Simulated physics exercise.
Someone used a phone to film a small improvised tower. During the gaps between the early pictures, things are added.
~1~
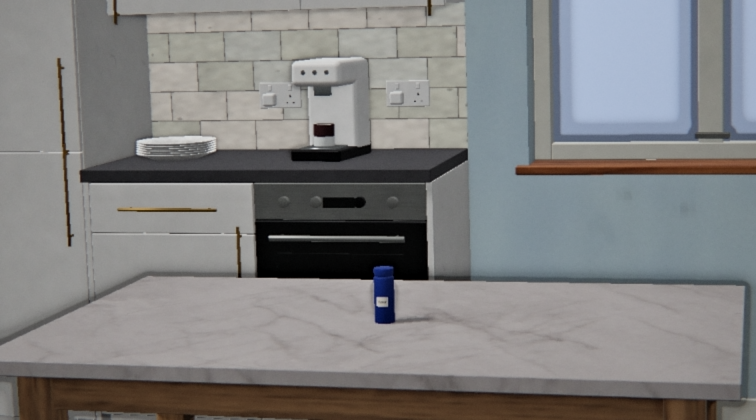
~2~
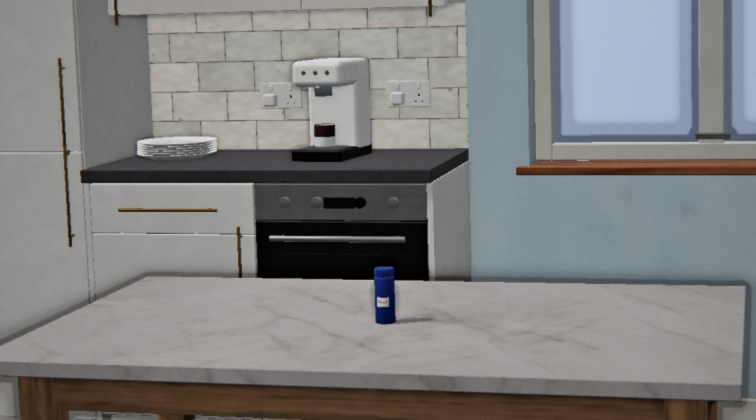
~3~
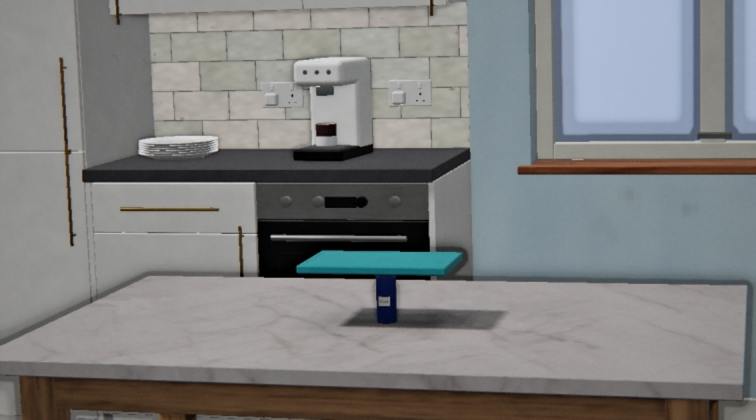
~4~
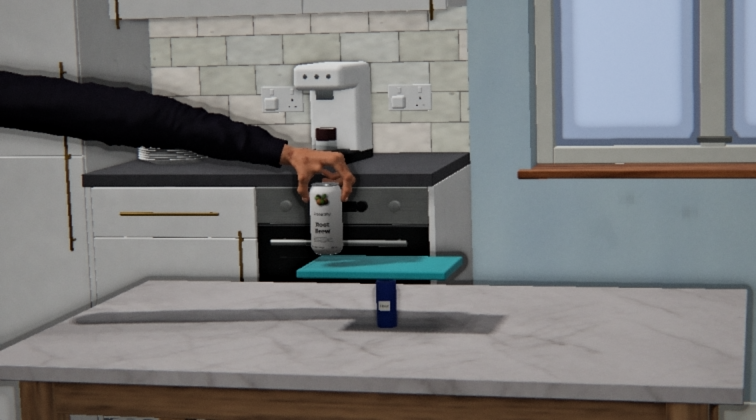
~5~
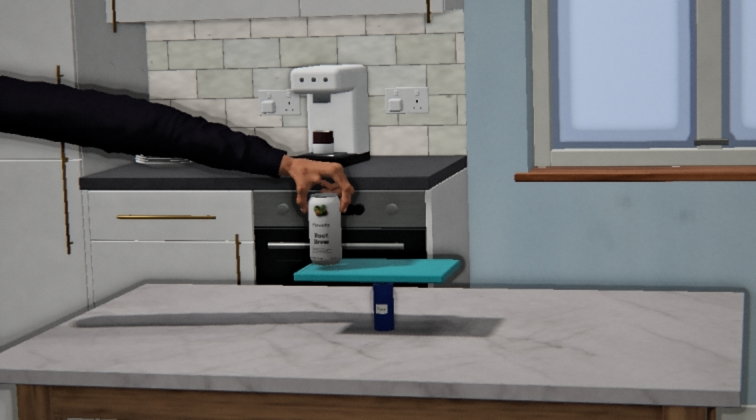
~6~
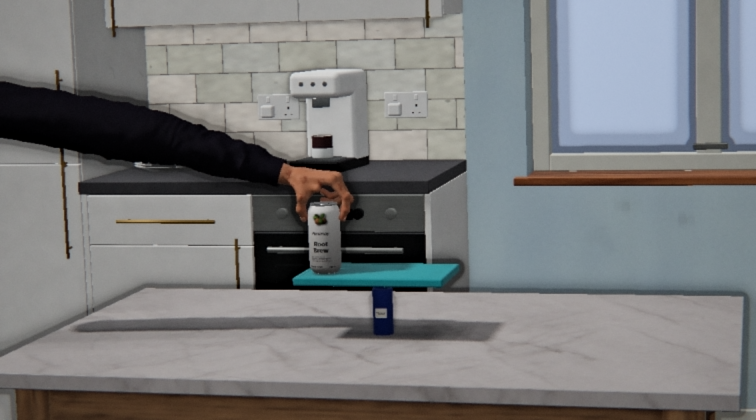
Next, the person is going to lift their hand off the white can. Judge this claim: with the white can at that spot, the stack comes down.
The claim is right.
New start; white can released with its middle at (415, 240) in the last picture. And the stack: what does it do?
Well, it crumbles then.
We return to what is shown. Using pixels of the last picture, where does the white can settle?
Roughly pixel (261, 319) in the last picture.
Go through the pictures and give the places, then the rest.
The last thing is not in view yet, in the first picture.
The last thing is not in view yet, in the second picture.
The last thing is not in view yet; turquoise lid (381, 263), in the third picture.
On its way; white can (326, 219); turquoise lid (381, 267), in the fourth picture.
On its way; white can (325, 229); turquoise lid (378, 270), in the fifth picture.
Set down, still held; white can (325, 238); turquoise lid (377, 275), in the sixth picture.
Then, 0.40 s later than the last frame, white can now fallen; turquoise lid tilted by 55°.
Then, 0.60 s later than the last frame, turquoise lid now fallen; blue shaker tilted by 33°.
Then, 0.80 s later than the last frame, blue shaker now fallen.
When it is over, fallen, turquoise lid, blue shaker and white can. End places, in pixels of the last picture, white can near (261, 319). The stack comes apart.
